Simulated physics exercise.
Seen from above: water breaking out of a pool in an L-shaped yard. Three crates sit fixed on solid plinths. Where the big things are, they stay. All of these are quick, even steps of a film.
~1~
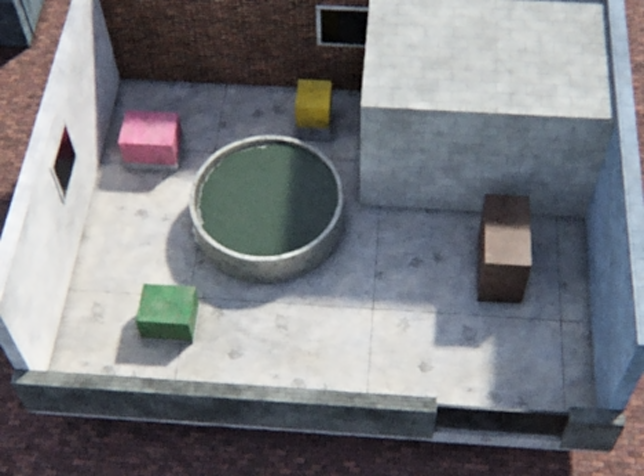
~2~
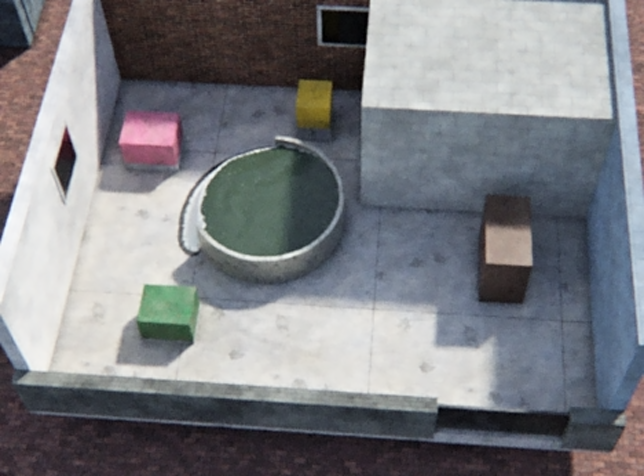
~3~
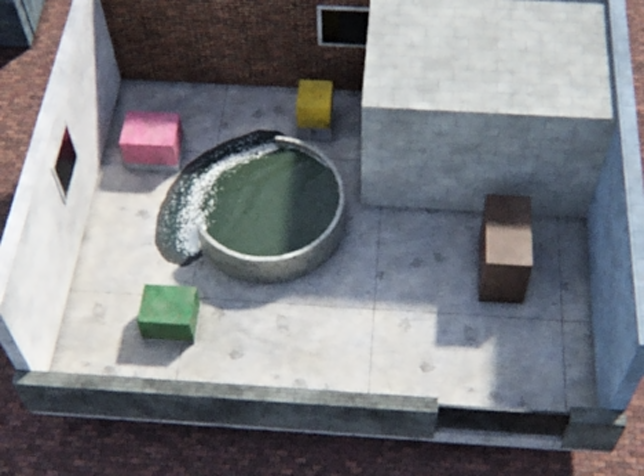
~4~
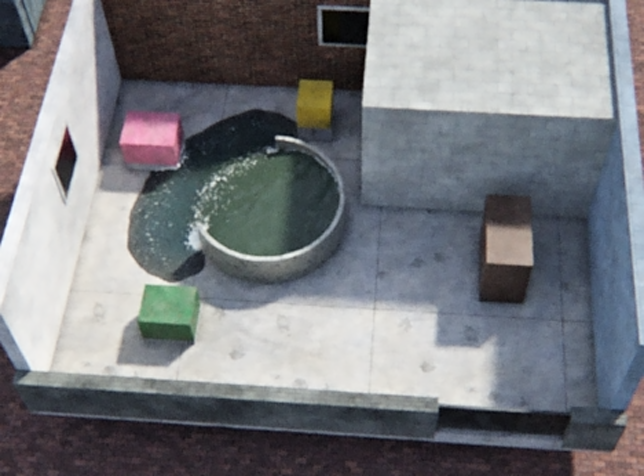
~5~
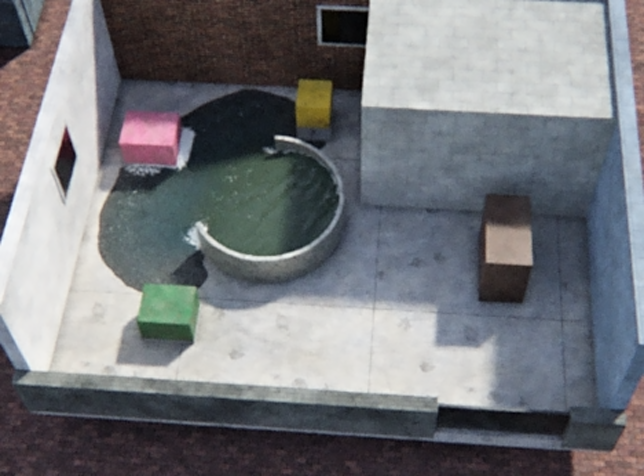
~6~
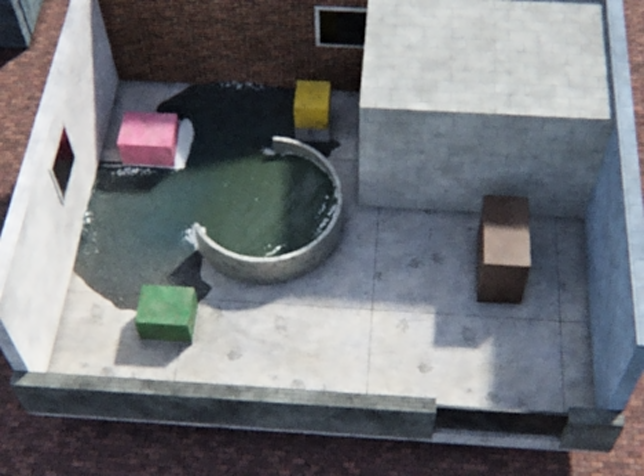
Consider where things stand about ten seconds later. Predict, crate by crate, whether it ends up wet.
The green crate ends up wet; the pink crate ends up wet; the yellow crate ends up dry.
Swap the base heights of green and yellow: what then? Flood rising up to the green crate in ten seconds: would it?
I'd say the green crate is unharmed.
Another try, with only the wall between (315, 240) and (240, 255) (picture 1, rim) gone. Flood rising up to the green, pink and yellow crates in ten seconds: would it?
Going through them, the green gets reached, the pink is never reached and the yellow is never reached.
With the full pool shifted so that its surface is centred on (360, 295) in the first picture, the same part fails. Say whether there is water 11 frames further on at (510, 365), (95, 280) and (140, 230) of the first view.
As listed: Not flooded, covered, flooded.
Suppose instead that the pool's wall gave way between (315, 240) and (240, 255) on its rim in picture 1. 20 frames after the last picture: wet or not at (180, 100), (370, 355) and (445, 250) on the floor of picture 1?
Taking them in turn, I get left untouched, then sodden, then left untouched.
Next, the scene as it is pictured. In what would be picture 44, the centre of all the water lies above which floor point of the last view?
I would point to (222, 224).
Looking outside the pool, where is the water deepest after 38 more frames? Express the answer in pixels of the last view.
It should be deepest at about (340, 191).
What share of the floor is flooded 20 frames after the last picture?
About 45 per cent.
A moment on, water covers 30 % of the floor; the green crate water round its plinth, the pink crate water round its plinth, the yellow crate water round its plinth.
Next, water covers 35 % of the floor; the green crate water round its plinth, the pink crate water round its plinth, the yellow crate water round its plinth.
Then, water covers 45 % of the floor; the green crate water round its plinth, the pink crate water round its plinth, the yellow crate water round its plinth.
Later, water covers 80 % of the floor; the green crate water round its plinth, the pink crate water round its plinth, the yellow crate water round its plinth.
In the end, water covers 95 % of the floor; the green crate was topped, the pink crate was topped, the yellow crate stayed above the water.
